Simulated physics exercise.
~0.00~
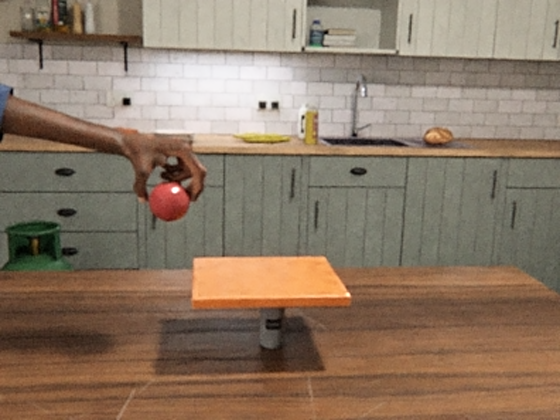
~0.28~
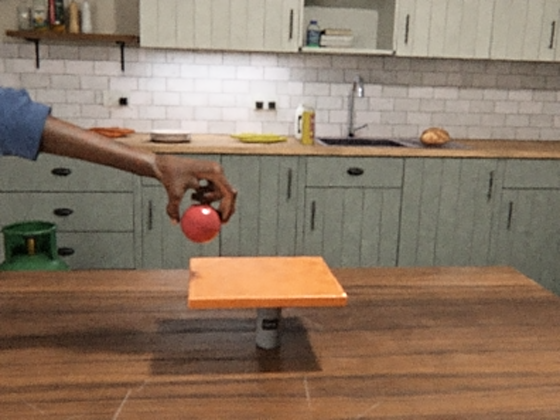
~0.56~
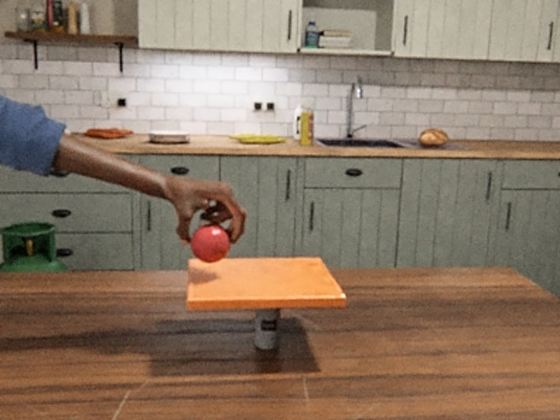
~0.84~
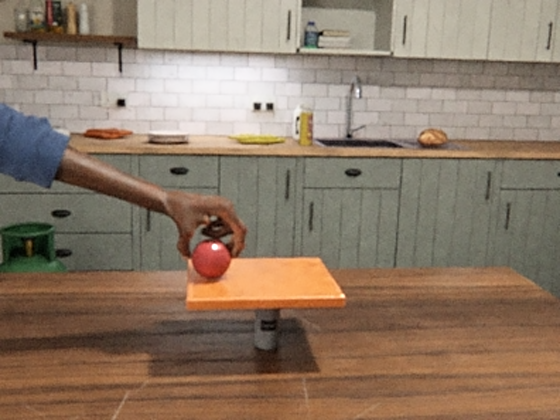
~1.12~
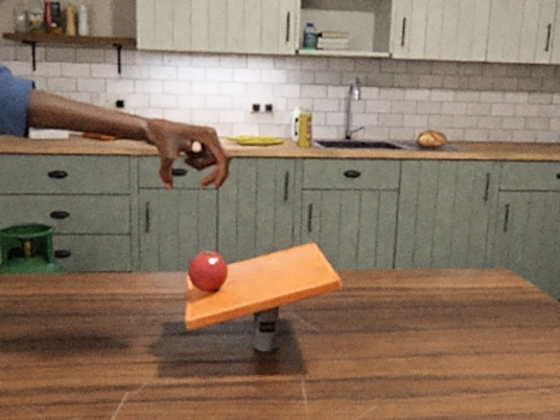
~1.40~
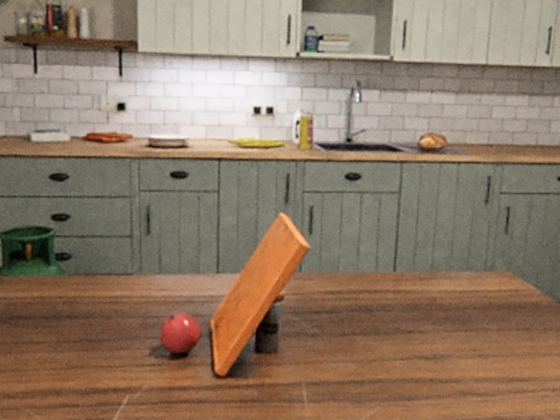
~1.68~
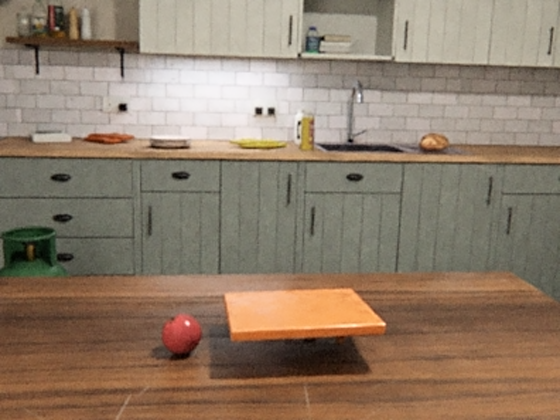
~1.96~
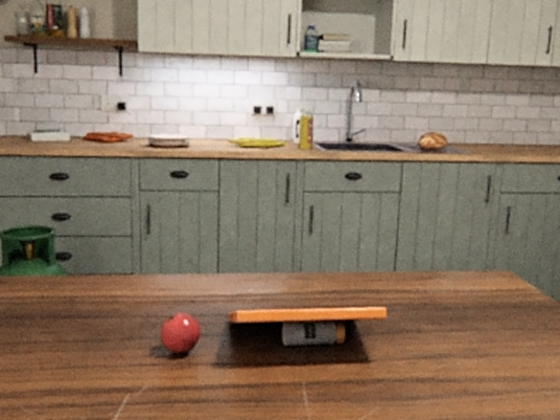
At first, an orange slab lies flat across an upright grey shaker on a wooden kitchen table, while a hand holds a red tomato above and to the left. The hand moves right and lowers the tomato onto the slab's left side. As the fingers let go and draw back, the slab tips down to the left. The tomato drops to the table, and the slab swings up steeply beside the shaker. Then the shaker topples onto its side and the slab comes down over it. Finally, the tomato rests to the left of the collapsed pair.
